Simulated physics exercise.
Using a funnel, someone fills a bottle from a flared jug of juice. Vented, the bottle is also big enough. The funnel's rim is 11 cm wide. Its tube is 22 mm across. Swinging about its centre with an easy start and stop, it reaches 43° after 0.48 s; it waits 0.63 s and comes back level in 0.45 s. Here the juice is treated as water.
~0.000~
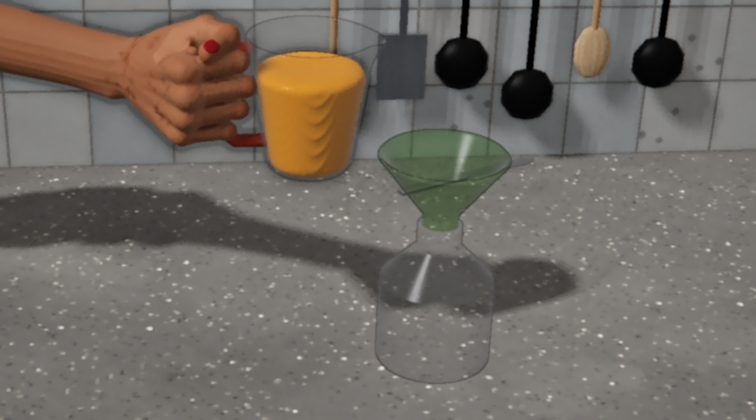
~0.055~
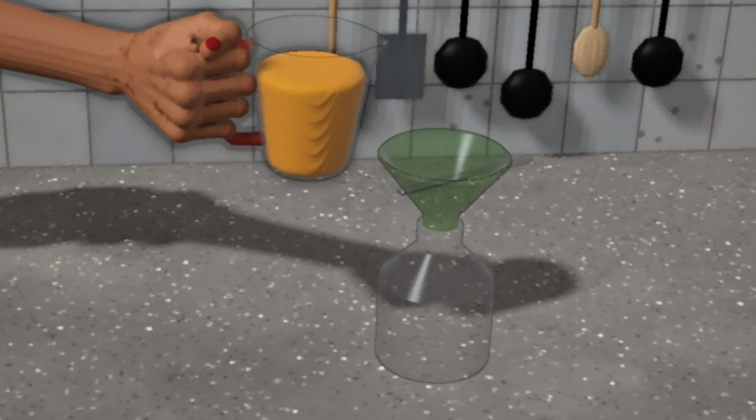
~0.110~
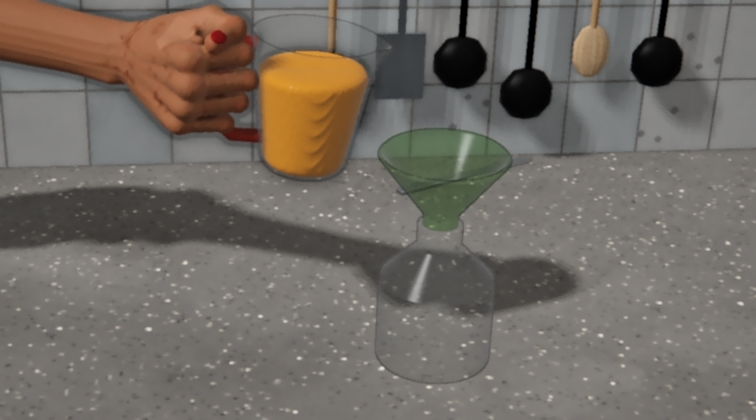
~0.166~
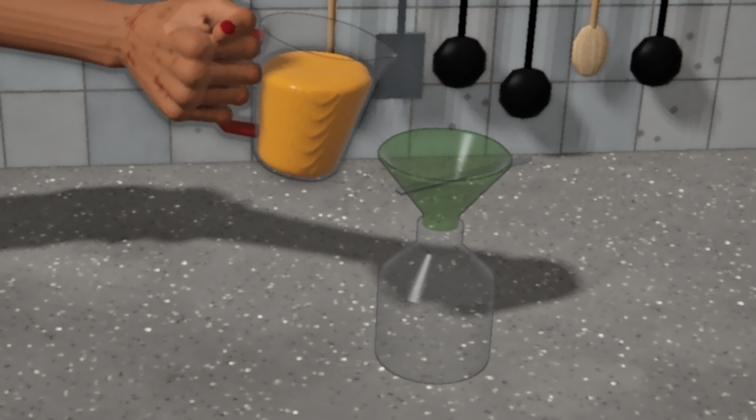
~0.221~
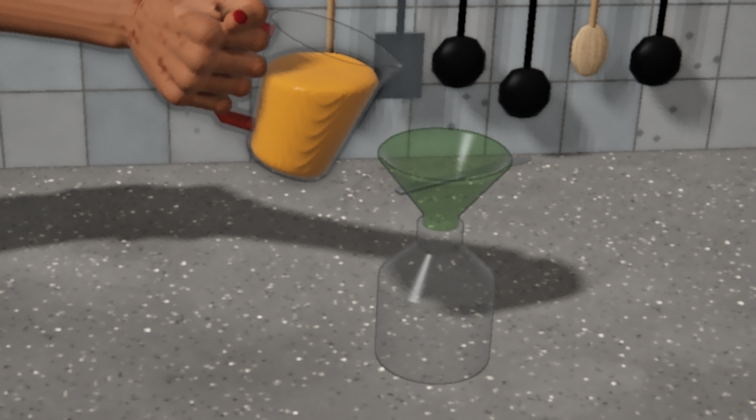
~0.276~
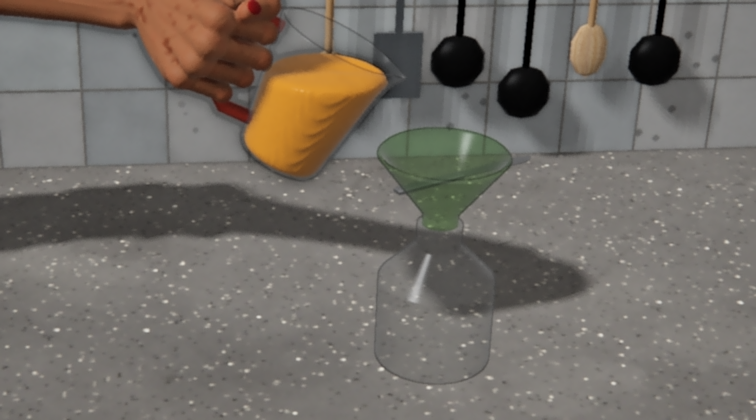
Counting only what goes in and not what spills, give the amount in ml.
Roughly 100 ml goes in.
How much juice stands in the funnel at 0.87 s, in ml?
Funnel contents: Around 20 ml.
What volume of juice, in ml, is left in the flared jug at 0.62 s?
450 ml.
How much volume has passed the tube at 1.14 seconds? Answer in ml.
Looks to be around 80 ml.
By 0.62 s the tilt is 43° and 15 ml has passed the tube, 20 ml is in the funnel, 445 ml in the flared jug and 0 ml has missed.
By 0.87 s the tilt is 43° and 45 ml has passed the tube, 20 ml is in the funnel, 420 ml in the flared jug and 0 ml has missed.
By 1.14 s the tilt is 43° and 85 ml has passed the tube, 5 ml is in the funnel, 400 ml in the flared jug and 0 ml has missed.
By 1.42 s the tilt is 9° and 100 ml has passed the tube, 0 ml is in the funnel, 395 ml in the flared jug and 0 ml has missed.
At rest 100 ml has passed the tube, 0 ml is in the funnel, 395 ml in the flared jug and 0 ml has missed.
